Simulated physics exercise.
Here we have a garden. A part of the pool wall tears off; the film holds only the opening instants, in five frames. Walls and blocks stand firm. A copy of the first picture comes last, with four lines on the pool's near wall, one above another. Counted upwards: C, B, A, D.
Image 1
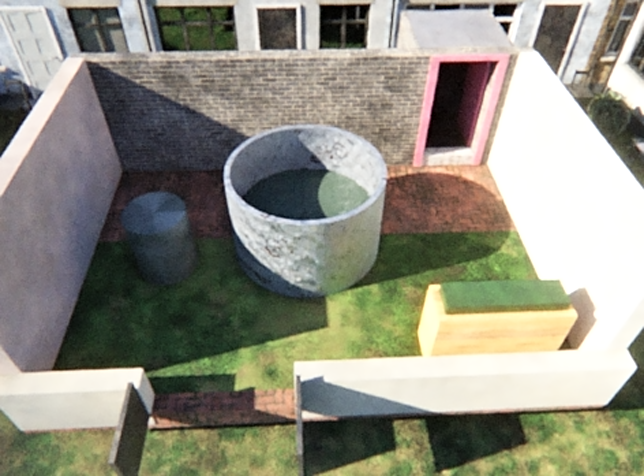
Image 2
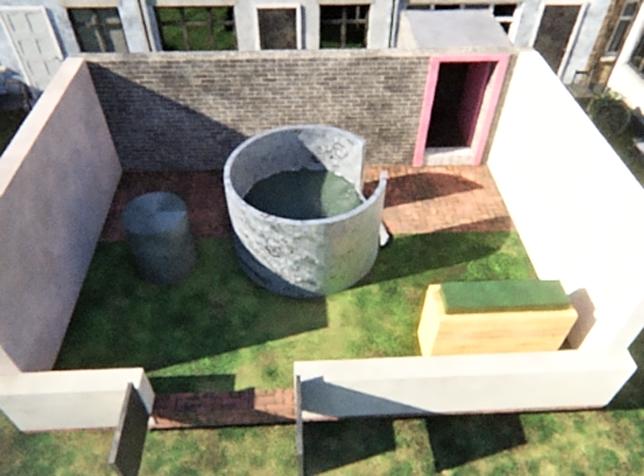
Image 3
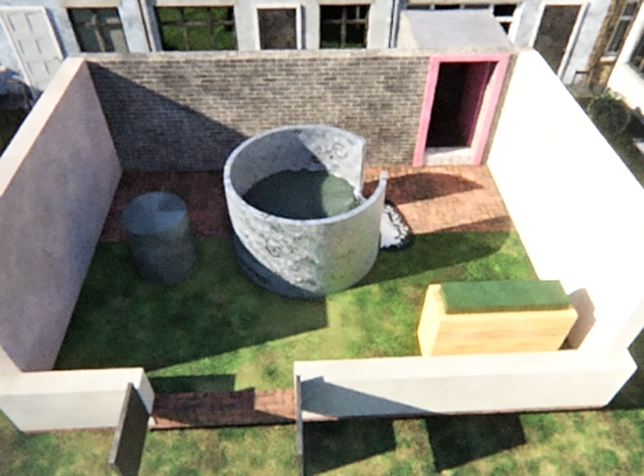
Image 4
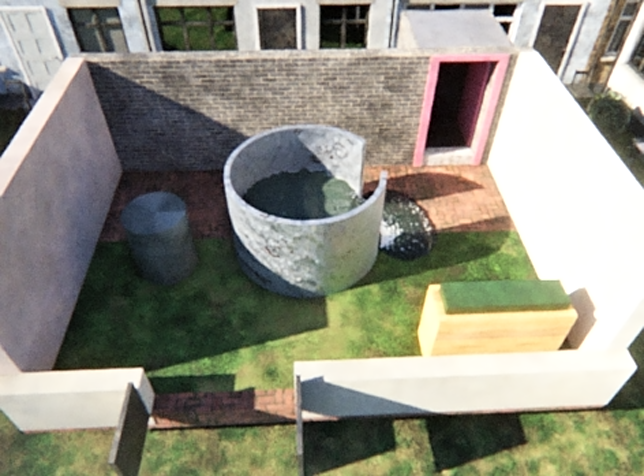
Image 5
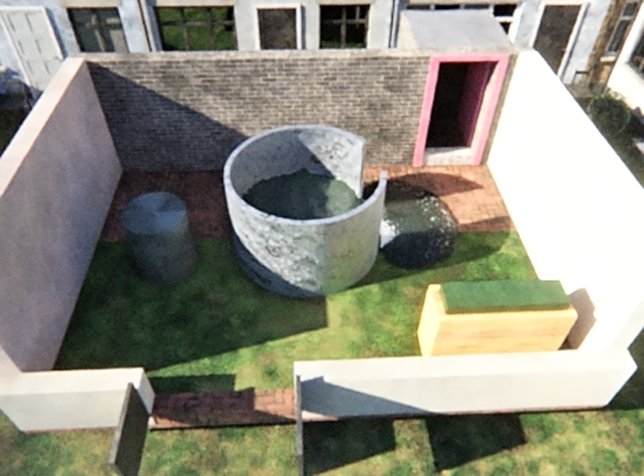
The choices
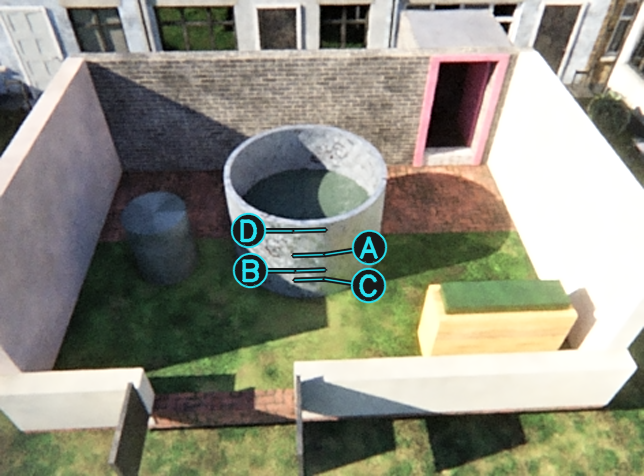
The video shows a walled garden with a round stone pool, a gray cylinder and a pink doorway. A gap opens in the pool's right side, and dark water pours out, spreading rightward over the brick paving and grass.
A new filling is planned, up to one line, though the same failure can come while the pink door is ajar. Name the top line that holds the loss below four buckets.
Take B.
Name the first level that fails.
It is A.
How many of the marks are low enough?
Two of them.
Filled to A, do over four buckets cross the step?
Yes.
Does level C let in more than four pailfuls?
No.
On the marked copy, A at (309, 255); B at (309, 270); C at (309, 279); D at (308, 230); from the bottom up C, B, A, D.
If A is chosen, about 9 bucketfuls get in.
If B is chosen, a bucket or two gets in.
If C is chosen, nothing gets over.
If D is chosen, dozens of bucketfuls pour in.
